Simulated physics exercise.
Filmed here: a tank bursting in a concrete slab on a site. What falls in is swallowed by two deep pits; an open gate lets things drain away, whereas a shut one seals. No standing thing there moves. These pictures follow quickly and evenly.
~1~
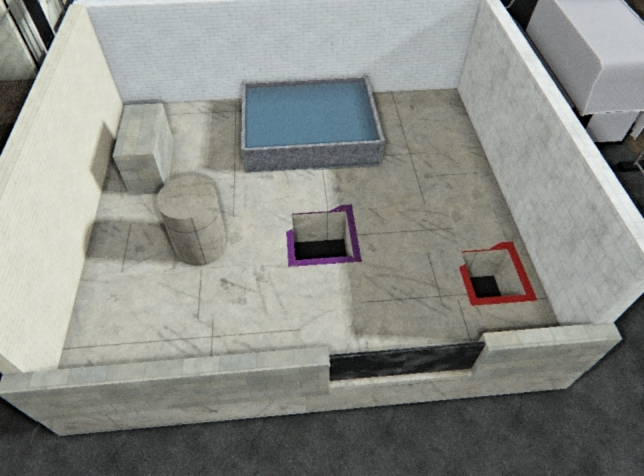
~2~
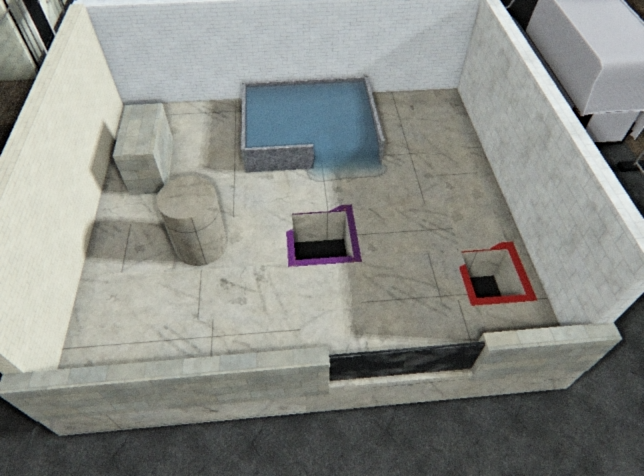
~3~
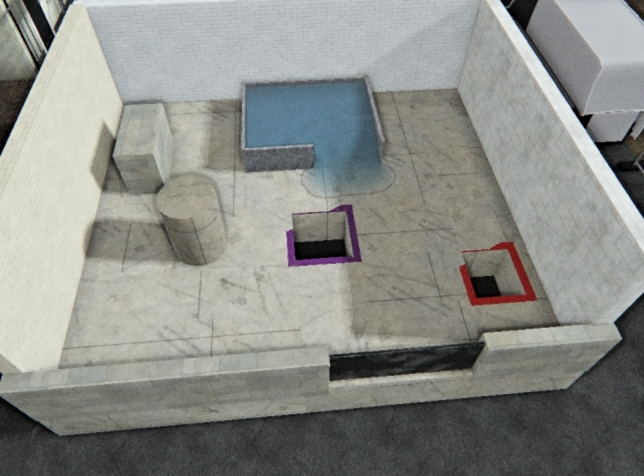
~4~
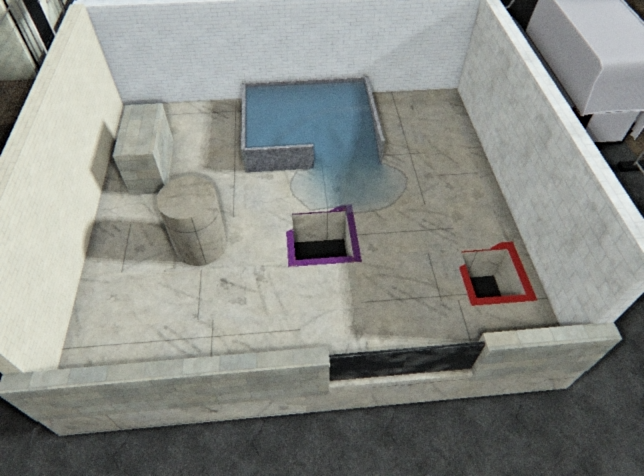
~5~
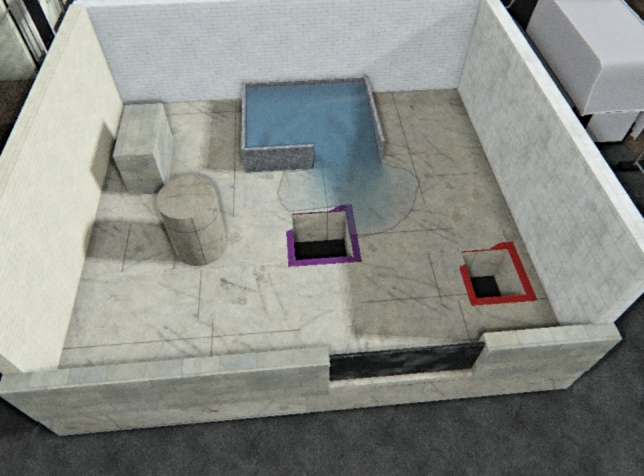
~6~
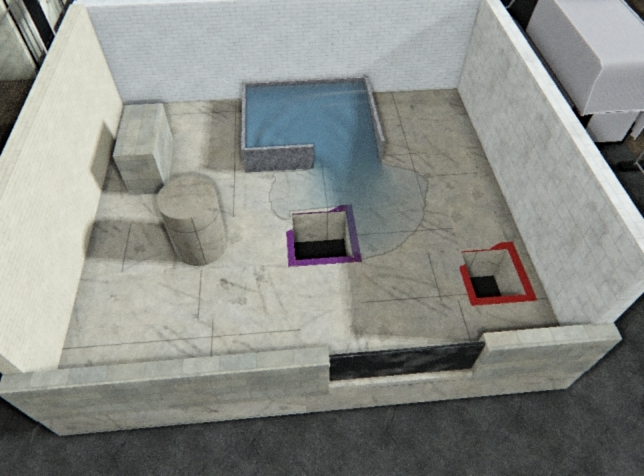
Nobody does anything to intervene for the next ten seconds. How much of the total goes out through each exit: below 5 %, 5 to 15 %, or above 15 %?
Final split: The gate gets below 5 %; the purple pit gets above 15 %; the red pit gets above 15 %.
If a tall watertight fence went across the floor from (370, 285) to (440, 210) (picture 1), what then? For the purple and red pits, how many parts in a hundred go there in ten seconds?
I'd give purple roughly 45 % and red roughly 6 %.
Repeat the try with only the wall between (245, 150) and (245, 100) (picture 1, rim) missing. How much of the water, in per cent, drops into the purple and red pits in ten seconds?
Purple 10 %, red 6 %.
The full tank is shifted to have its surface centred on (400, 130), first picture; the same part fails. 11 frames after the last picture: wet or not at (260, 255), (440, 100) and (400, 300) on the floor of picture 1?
Location one: Bone dry; location two: Bone dry; location three: Soaked.
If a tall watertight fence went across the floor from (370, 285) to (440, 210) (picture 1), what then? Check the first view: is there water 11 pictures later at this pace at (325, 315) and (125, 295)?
Log, in order: Waterlogged / unreached.
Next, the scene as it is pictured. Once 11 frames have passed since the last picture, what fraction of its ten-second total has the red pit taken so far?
That share would be near 10 %.
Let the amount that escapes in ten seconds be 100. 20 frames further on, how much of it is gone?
Roughly 40 %.
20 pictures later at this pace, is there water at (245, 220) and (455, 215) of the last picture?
First spared, then swamped.
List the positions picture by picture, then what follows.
The water tank at (309, 114) is whole and still, in the first frame.
Water pours out at (346, 157) and has run to (312, 175), in the second frame.
Water pours out at (346, 159) and has run to (321, 194), in the third frame.
Water pours out at (346, 159) and has run to (319, 209), in the fourth frame.
The front is at (371, 230), out from the gap at (346, 159), in the fifth frame.
The front is at (369, 253), out from the gap at (346, 159), in the sixth frame.
A moment on, water covers 20 % of the floor; the gate 0 %, the purple pit 5 %, the red pit 0 %.
Next, water covers 25 % of the floor; the gate 0 %, the purple pit 10 %, the red pit 2 %.
Then, water covers 30 % of the floor; the gate 0 %, the purple pit 16 %, the red pit 7 %.
Later, water covers 45 % of the floor; the gate 0 %, the purple pit 22 %, the red pit 18 %.
In the end, water covers 55 % of the floor; the gate 0 %, the purple pit 28 %, the red pit 29 %.
